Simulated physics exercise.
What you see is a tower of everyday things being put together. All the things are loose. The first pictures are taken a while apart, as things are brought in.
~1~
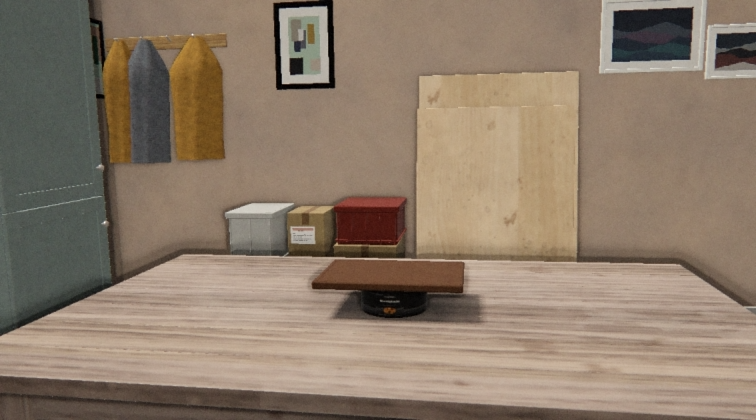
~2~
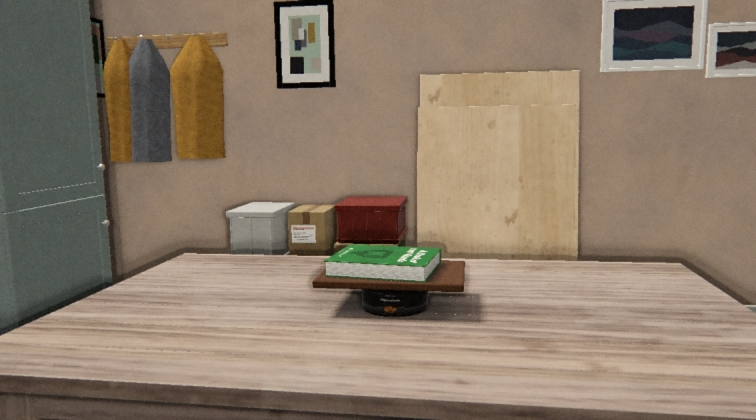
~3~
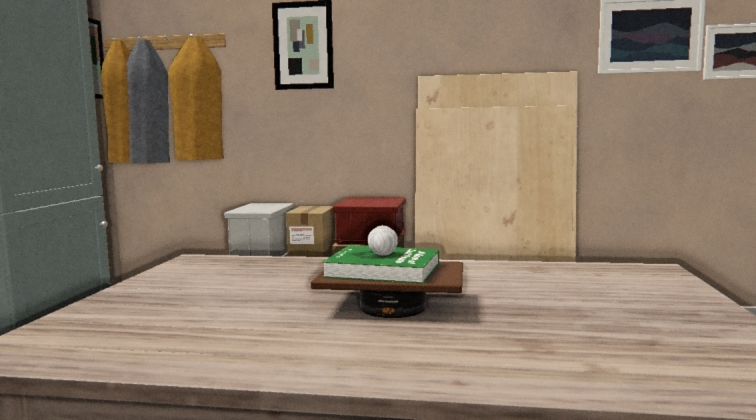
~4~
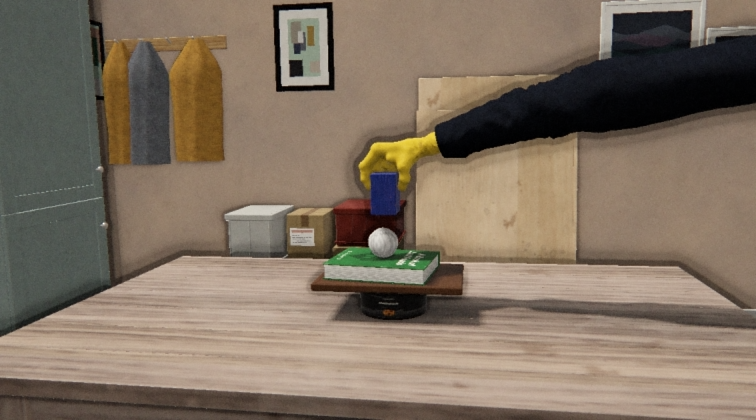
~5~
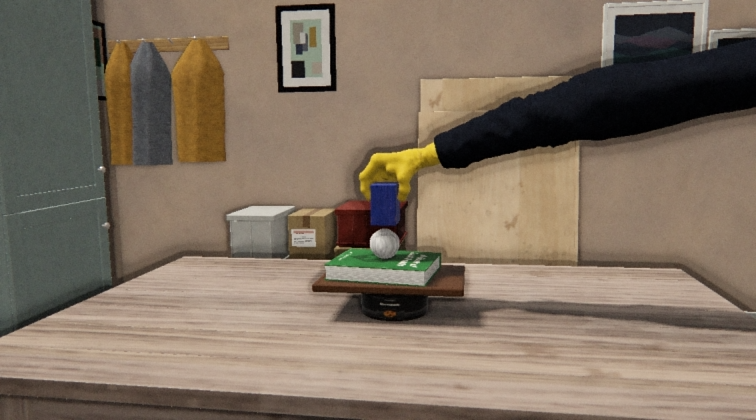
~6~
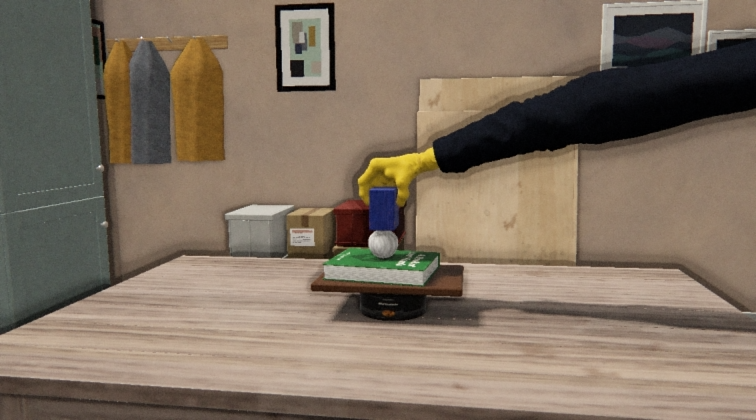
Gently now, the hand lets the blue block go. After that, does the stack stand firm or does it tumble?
It tumbles.
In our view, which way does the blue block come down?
Toward the right-hand side.
Then, 0.70 s after the last picture, blue block now fallen.
Then, 1.10 s after the last picture, things are still on the move.
At rest, fallen, blue block; the other 4 in place. Seen from the same camera at the end, blue block near (533, 293). The pile gives way.
